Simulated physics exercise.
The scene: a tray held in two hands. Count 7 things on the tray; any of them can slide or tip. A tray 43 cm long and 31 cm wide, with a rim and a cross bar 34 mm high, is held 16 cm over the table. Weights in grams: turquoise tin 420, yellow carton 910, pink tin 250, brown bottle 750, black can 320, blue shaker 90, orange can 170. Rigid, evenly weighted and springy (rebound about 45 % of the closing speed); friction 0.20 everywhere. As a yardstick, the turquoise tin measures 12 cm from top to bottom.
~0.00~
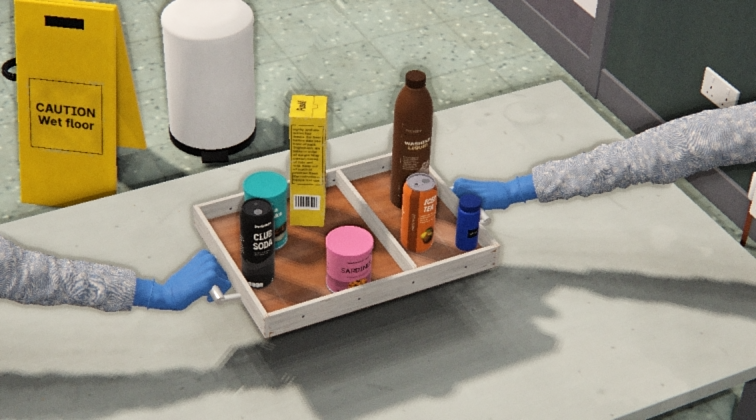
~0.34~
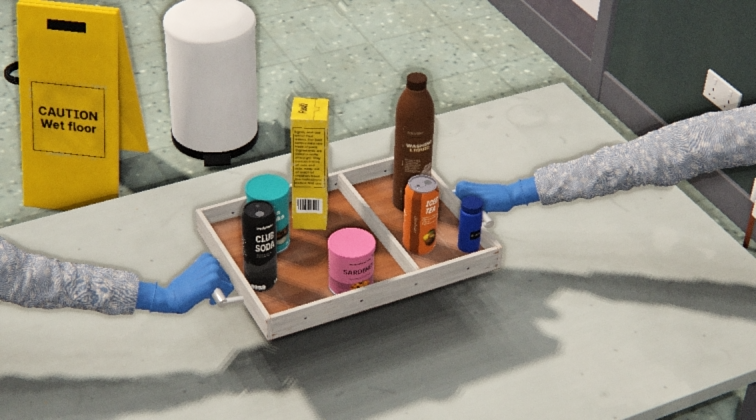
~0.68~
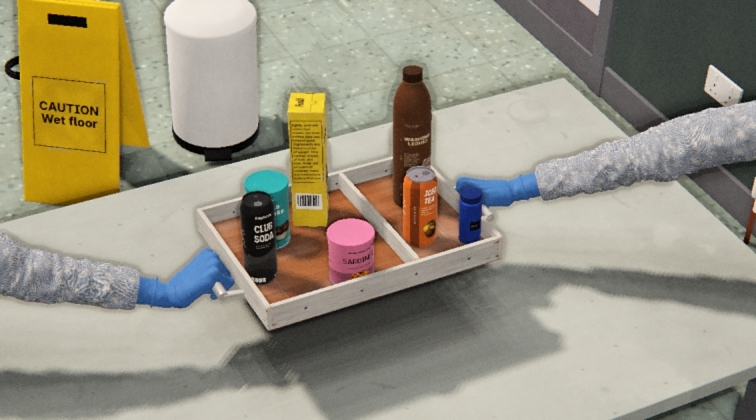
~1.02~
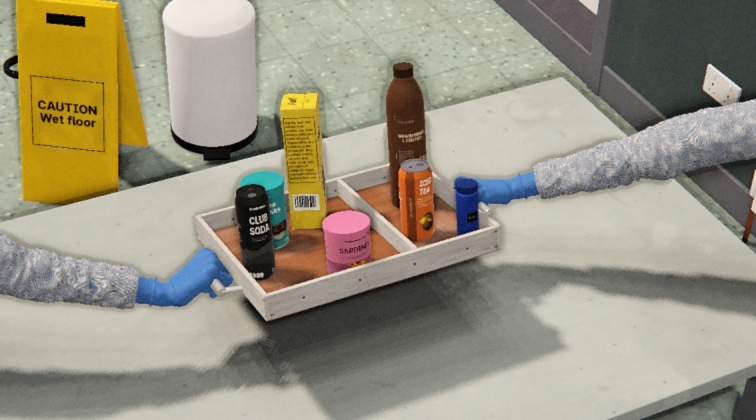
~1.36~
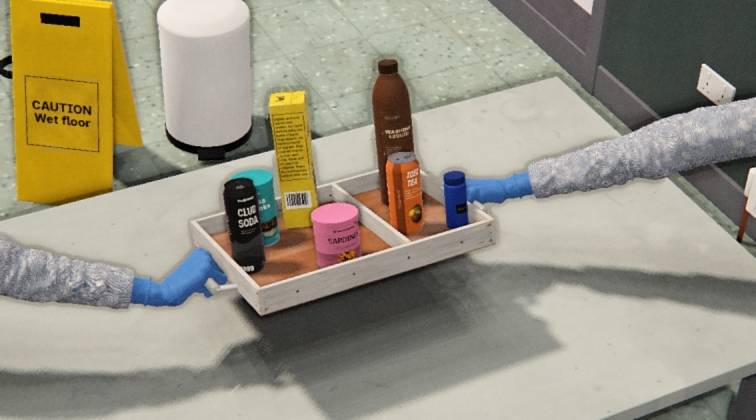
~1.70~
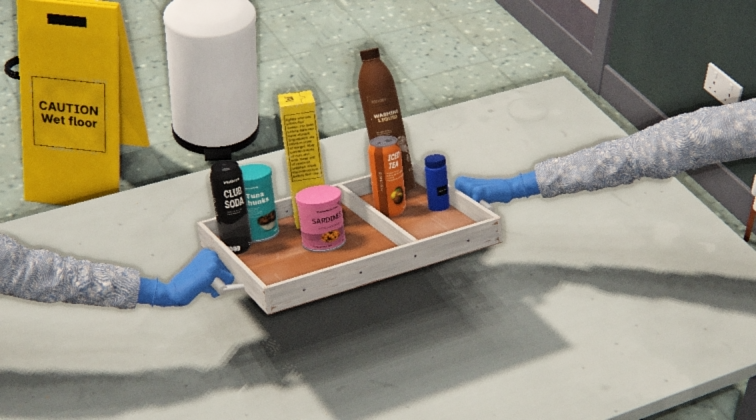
Two blue-gloved hands in grey sleeves grip a white-rimmed wooden tray above a pale table, seen from above, with a yellow wet-floor sign and white bin behind. Black can, turquoise tin, yellow carton and pink tin occupy the left section; brown bottle, orange can and blue shaker the right. The hands gradually tilt the tray's far edge down, and the items slide toward it, slightly leftward.
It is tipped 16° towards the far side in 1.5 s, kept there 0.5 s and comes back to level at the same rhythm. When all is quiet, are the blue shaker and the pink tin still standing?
The blue shaker falls over, the pink tin is still upright.
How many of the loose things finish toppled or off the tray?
4 of them.
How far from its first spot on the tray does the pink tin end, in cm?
About 15 cm.
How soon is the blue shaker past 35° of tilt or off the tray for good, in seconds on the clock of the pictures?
Near 2.0 s.
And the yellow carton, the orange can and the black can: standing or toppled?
The yellow carton is still upright; the orange can tips over; the black can topples.
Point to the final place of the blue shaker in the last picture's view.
Around (393, 166).
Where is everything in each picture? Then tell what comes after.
Tray level; blue shaker (468, 223); pink tin (349, 262), in the first frame.
Tilt 1°, far edge down; brown bottle (414, 142); black can (260, 247), in the second frame.
Tilt 5°, far edge down; orange can (420, 208), in the third frame.
Tilt 11°, far edge down; yellow carton (305, 162); brown bottle (406, 135), in the fourth frame.
Tilt 15°, far edge down; brown bottle (394, 132) moved 2 cm; black can (245, 227) moved 2 cm, in the fifth frame.
Tilt 16°, far edge down; blue shaker (437, 183) moved 11 cm; pink tin (321, 219) moved 11 cm, in the sixth frame.
After 2.10 s, tilt 16°, far edge down; brown bottle, black can and orange can now off the tray; blue shaker 66° off its base near (404, 173); pink tin moved 15 cm near (308, 212).
After 2.50 s, tilt 14°, far edge down; blue shaker on its side near (392, 179); pink tin moved 15 cm near (308, 213); turquoise tin moved 6 cm.
In the end (4.1 s), off the tray and tipped over, brown bottle, black can and orange can; toppled on the tray, blue shaker; not toppled but over 5 cm from the start, turquoise tin and pink tin; yellow carton under 5 cm from the start. At the end, from the last picture's camera, blue shaker near (393, 166), pink tin near (309, 211).
